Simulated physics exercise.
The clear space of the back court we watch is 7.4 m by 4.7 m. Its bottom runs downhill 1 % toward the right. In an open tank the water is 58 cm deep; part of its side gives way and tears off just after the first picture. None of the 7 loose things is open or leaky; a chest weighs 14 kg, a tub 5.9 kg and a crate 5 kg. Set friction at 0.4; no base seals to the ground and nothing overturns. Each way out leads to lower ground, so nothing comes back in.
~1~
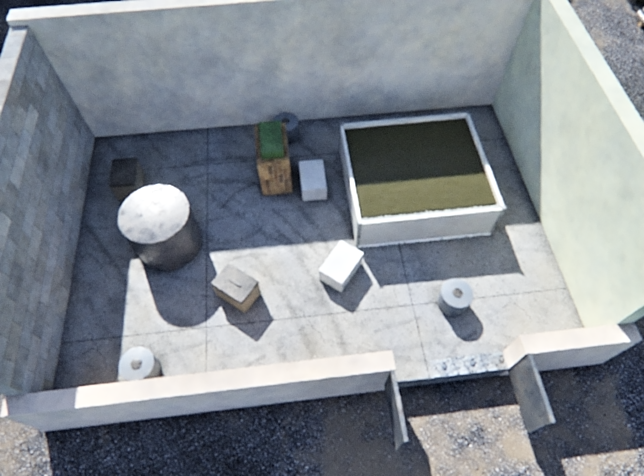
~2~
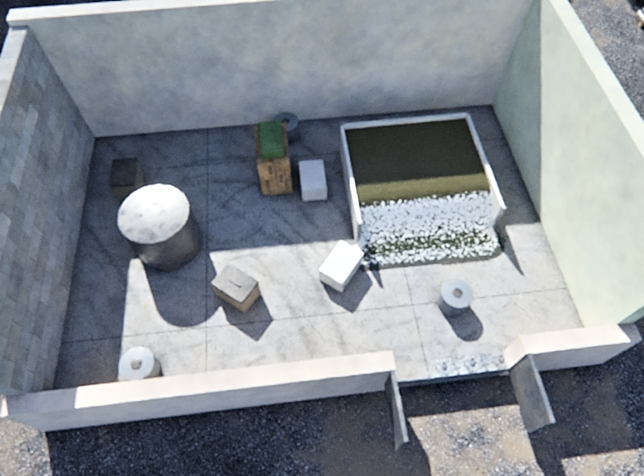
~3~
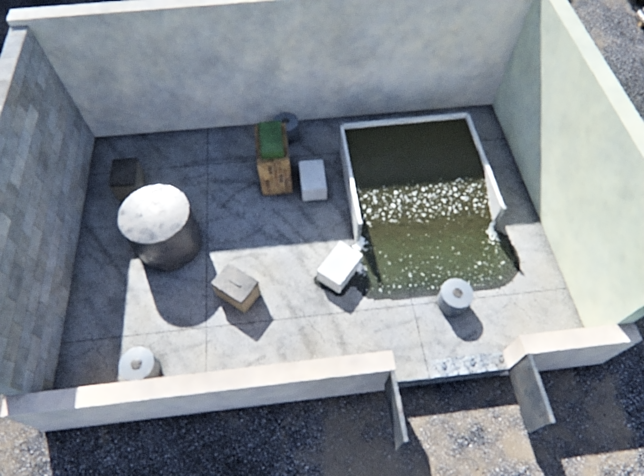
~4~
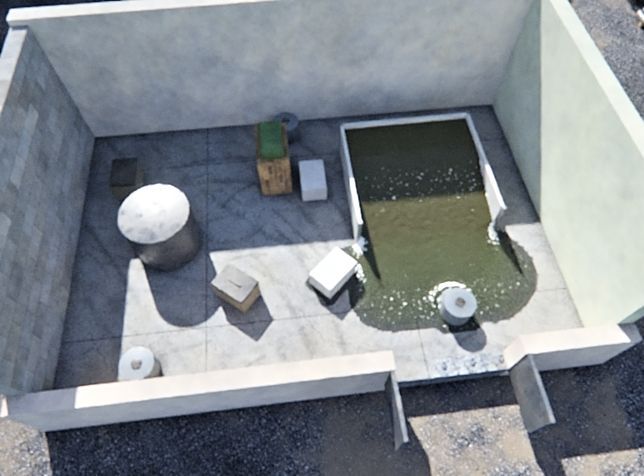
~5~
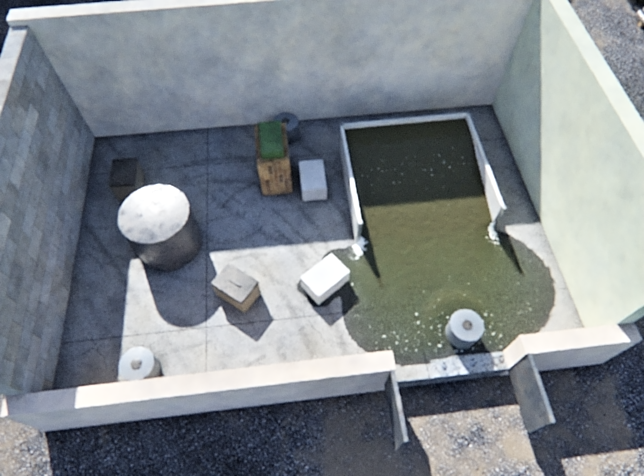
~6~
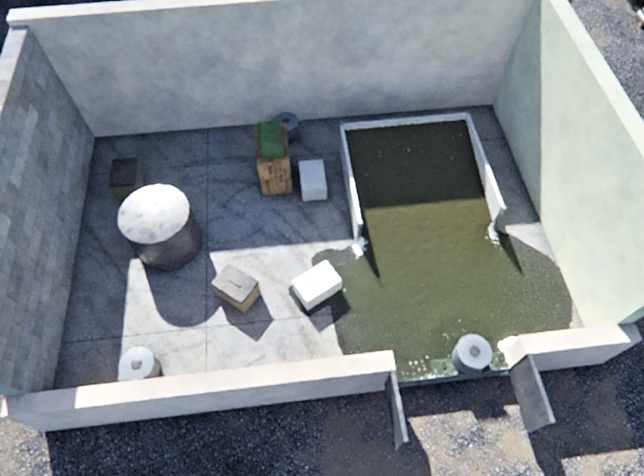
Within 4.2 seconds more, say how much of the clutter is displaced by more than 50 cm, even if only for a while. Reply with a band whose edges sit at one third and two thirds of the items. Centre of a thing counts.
Band: One third to two thirds.
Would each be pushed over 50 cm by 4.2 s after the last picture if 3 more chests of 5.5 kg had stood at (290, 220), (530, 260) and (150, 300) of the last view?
In the order asked: Not as far, farther than that, farther than that.
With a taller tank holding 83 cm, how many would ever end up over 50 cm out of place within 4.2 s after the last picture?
With that change, 3 of them.
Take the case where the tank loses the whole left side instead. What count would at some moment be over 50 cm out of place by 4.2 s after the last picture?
Then 5.
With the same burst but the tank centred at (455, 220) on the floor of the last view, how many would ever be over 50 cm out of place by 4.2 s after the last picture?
That would give 1.
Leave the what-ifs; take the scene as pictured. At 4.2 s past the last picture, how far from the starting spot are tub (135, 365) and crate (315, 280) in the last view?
The first ends 120 centimetres from its start and the second 80 centimetres.
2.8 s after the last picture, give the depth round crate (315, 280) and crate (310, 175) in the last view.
Close to 4 and 0 centimetres.
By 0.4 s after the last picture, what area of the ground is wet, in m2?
I'd estimate close to 11.5 m2.
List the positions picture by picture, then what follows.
The first picture shows a tub at (457, 293) rests on the ground; a crate at (341, 261), on the bottom; water covers 4.0 m2; 0 of 7 have shifted.
The second picture shows a tub at (457, 293) rests on the ground; a crate at (341, 261), on the bottom; 5.1 m2 under water; 0 of 7 have shifted.
The third picture shows a tub at (457, 293) rests on the ground; a crate at (340, 263) rests on the ground; 6.4 m2 under water; 0 of 7 have shifted.
The fourth picture shows a tub at (460, 302), on the bottom, 15 cm from its start; a crate at (333, 268), on the bottom, 16 cm from its start; water covers 7.7 m2; 2 of 7 have shifted.
The fifth picture shows a tub at (467, 325), on the bottom, 48 cm from its start; a crate at (325, 274) rests on the ground, 32 cm from its start; 9.5 m2 under water; 2 of 7 have shifted.
The sixth picture shows a tub at (474, 351), on the bottom, 85 cm from its start; a crate at (317, 281), on the bottom, 48 cm from its start; 10.8 m2 under water; 2 of 7 have shifted.
Then, 0.4 s after the last picture 2 of 7 are over 50 cm from their spots; 0 afloat.
Then, 1.5 s after the last picture 2 of 7 are over 50 cm from their spots; 0 afloat.
Then, 2.8 s after the last picture 3 of 7 are over 50 cm from their spots; 1 afloat.
Then, 4.2 s after the last picture 3 of 7 are over 50 cm from their spots, and 3 have been at some point; 1 afloat.
